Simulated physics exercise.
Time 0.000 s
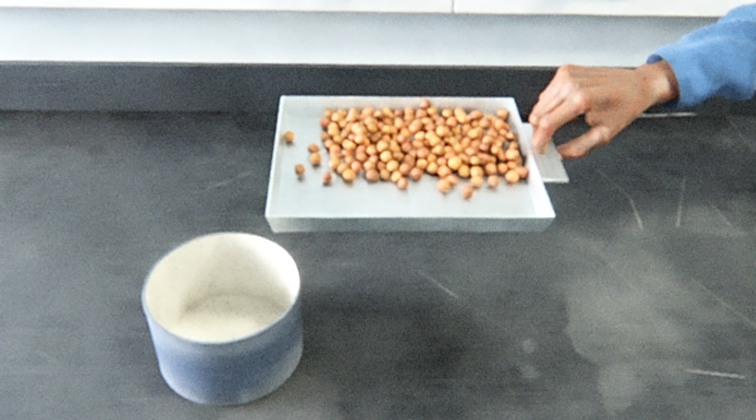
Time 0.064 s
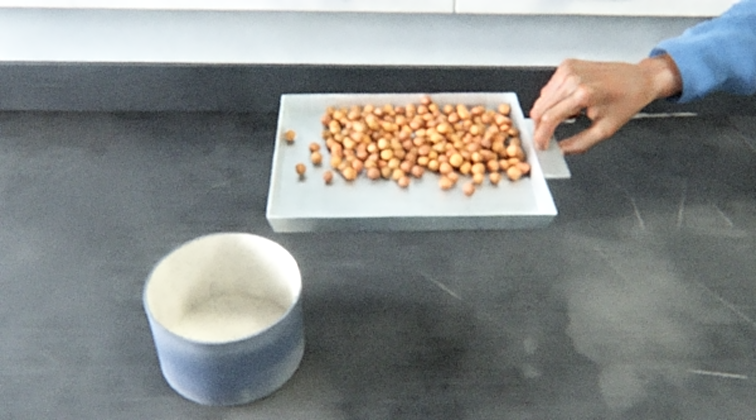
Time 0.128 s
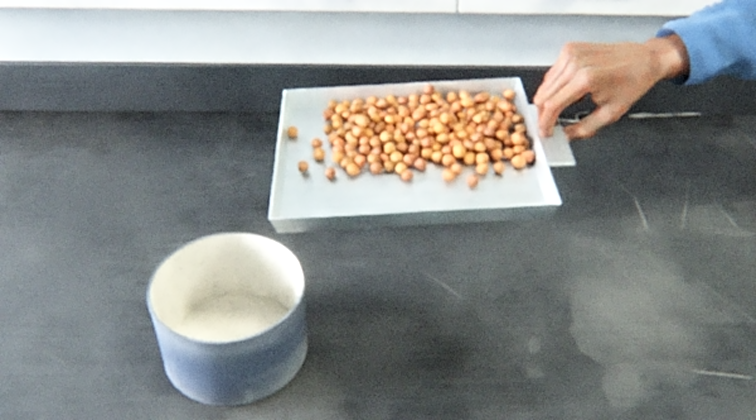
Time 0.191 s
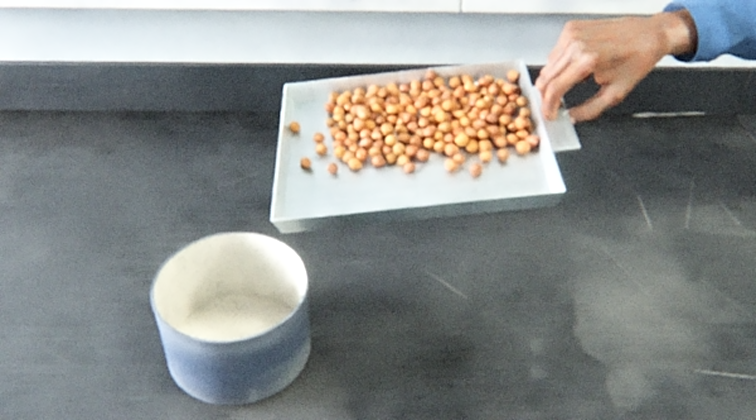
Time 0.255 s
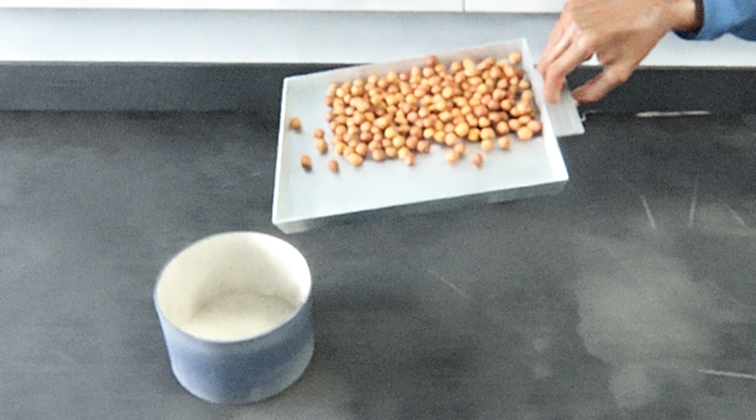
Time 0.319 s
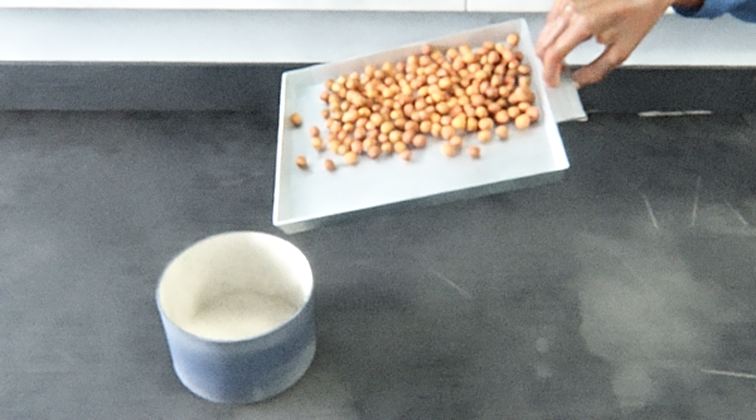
A hand lifts the right side of a white tray of small round brown nuts.
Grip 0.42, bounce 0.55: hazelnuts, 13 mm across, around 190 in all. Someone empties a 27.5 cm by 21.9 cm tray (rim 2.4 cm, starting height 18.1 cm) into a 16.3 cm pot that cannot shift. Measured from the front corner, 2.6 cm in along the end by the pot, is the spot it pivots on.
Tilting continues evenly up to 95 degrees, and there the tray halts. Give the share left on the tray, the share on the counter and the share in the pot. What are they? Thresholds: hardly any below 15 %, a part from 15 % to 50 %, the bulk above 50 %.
As I see it, tray: It will come to a low fraction; counter: It will come to a low fraction; pot: It will come to more than a half.
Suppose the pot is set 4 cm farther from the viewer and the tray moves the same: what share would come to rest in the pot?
In that case about 70 percent would end up there.
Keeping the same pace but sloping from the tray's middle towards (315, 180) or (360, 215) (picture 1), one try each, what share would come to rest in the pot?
The share comes to about 70 in a hundred, then about 60 in a hundred.
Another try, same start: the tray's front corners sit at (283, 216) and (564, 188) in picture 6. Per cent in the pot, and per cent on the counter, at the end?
Final per cent - pot 90, counter 10.
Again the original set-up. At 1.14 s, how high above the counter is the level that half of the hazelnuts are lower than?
Around 24 cm up.
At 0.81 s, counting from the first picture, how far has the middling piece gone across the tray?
Displacement on the tray: Roughly 14 cm.
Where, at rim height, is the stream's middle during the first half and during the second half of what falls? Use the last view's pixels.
First near (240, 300), then at (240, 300).
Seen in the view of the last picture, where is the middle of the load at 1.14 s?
Around (267, 184).
After 0.81 s, tilt 55 degrees; the tray holds 95 %, the pot 0 %.
After 1.14 s, tilt 79 degrees; the tray holds 75 %, the pot 20 %.
After 1.57 s, tilt 95 degrees; the tray holds 5 %, the pot 95 %.
At rest (2.3 s), tray 0 %, counter 0 %, pot 100 %.
